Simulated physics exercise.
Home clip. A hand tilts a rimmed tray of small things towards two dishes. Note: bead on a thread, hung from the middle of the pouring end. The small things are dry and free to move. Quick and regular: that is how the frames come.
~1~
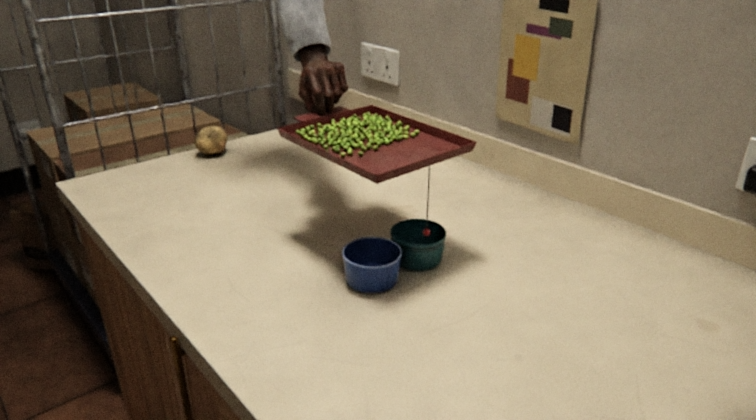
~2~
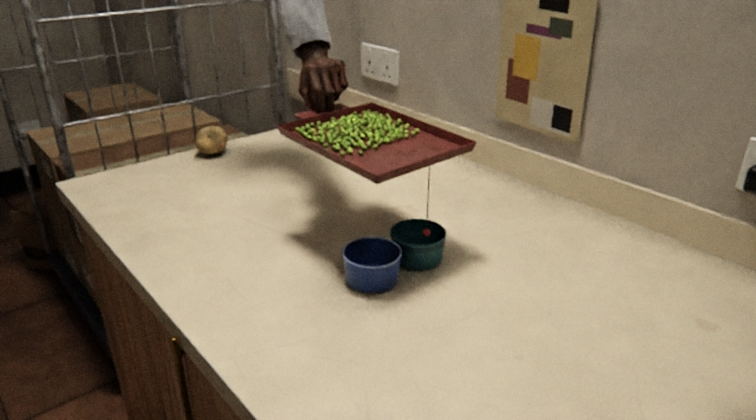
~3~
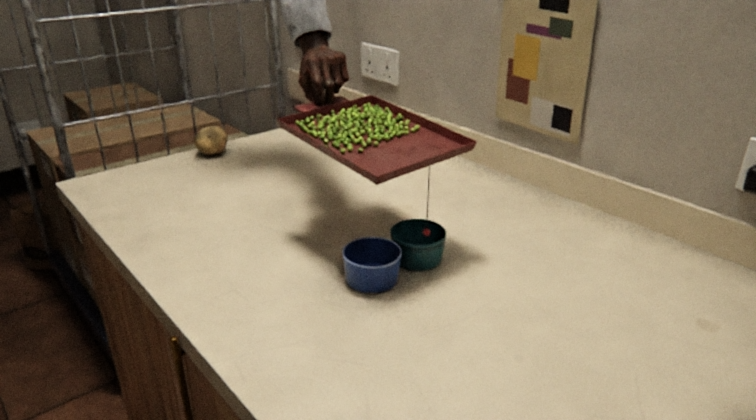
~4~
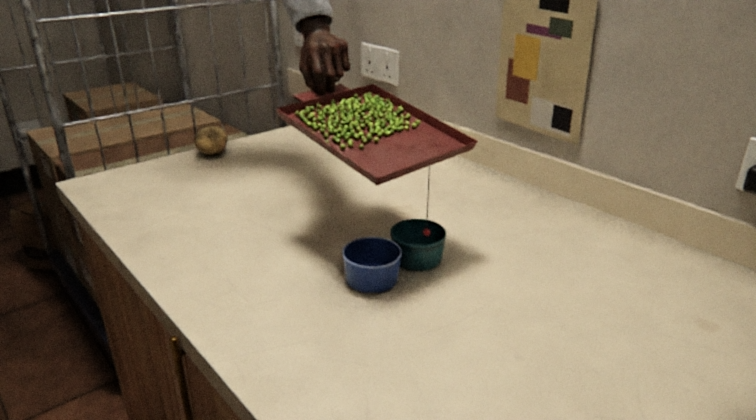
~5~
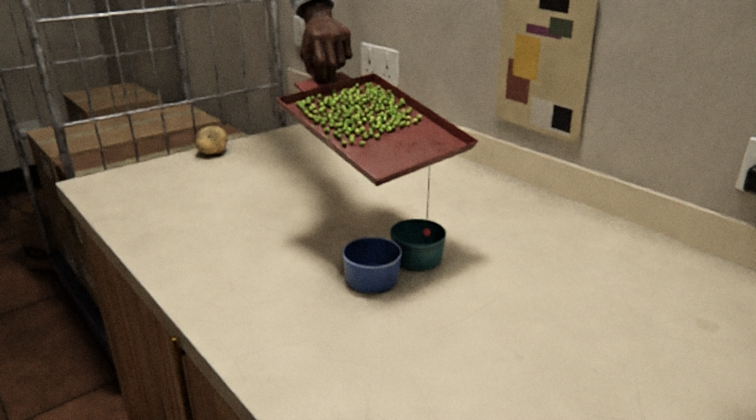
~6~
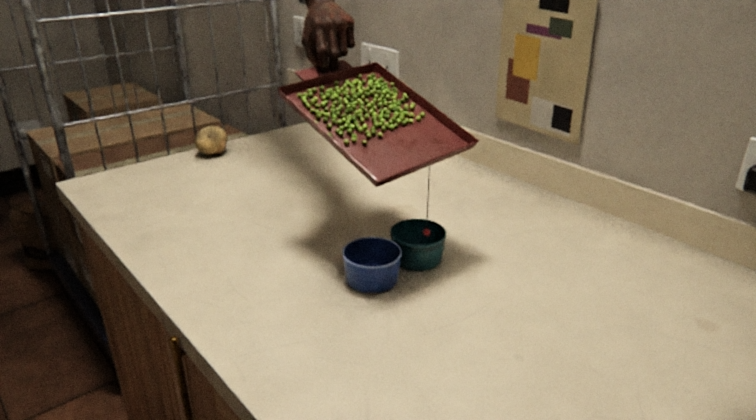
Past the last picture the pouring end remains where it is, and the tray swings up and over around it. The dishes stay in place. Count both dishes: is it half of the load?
Mostly wasted.
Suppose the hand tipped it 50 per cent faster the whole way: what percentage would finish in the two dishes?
Roughly 0%.
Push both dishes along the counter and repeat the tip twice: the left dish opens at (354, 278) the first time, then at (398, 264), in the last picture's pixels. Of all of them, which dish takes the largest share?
Well, the right-side one at the first spot and the left-side one at the second.
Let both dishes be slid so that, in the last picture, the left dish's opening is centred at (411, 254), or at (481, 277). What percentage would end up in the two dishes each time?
30 %, then 10 %.
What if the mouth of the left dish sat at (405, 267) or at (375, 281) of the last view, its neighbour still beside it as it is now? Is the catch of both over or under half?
Well, in excess of half at the first spot and in excess of half at the second.
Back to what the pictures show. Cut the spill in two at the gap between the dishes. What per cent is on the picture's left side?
Near 20 in a hundred.
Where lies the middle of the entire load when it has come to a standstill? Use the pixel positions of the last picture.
Around (432, 311), give or take.
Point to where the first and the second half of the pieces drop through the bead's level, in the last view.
Starting near (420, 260), moving on to near (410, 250).
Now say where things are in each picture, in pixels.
Corners of the pouring end at (377, 173) and (473, 142), level; middle of the load at (357, 132), dried peas; left dish at (391, 275); right dish at (437, 253); bead on its thread at (427, 232), in the first frame.
Corners of the pouring end at (377, 174) and (473, 142), level; middle of the load at (357, 130), in the second frame.
Corners of the pouring end at (377, 174) and (473, 141), tipped barely, lowest at the left corner; middle of the load at (357, 125), in the third frame.
Corners of the pouring end at (378, 176) and (474, 141), tipped a little, lowest at the left corner; middle of the load at (358, 117), in the fourth frame.
Corners of the pouring end at (378, 177) and (474, 140), tipped a little, lowest at the left corner; middle of the load at (359, 110), in the fifth frame.
Corners of the pouring end at (378, 178) and (475, 140), tipped clearly, lowest at the left corner; middle of the load at (362, 104), nearly all on the move; left dish at (391, 275); right dish at (437, 253), in the sixth frame.
Soon, tray tipped steeply; about half on the tray; about a third outside both; a small part in the air.
A while on, tray tipped past a quarter turn; a stray few on the tray; most outside both; about a quarter in the air.
Towards the end, tray tipped past a quarter turn; a stray few in the left dish; nearly all outside both.
Finally, tray tipped past a quarter turn; a stray few in the left dish; none in the right dish; nearly all outside both.
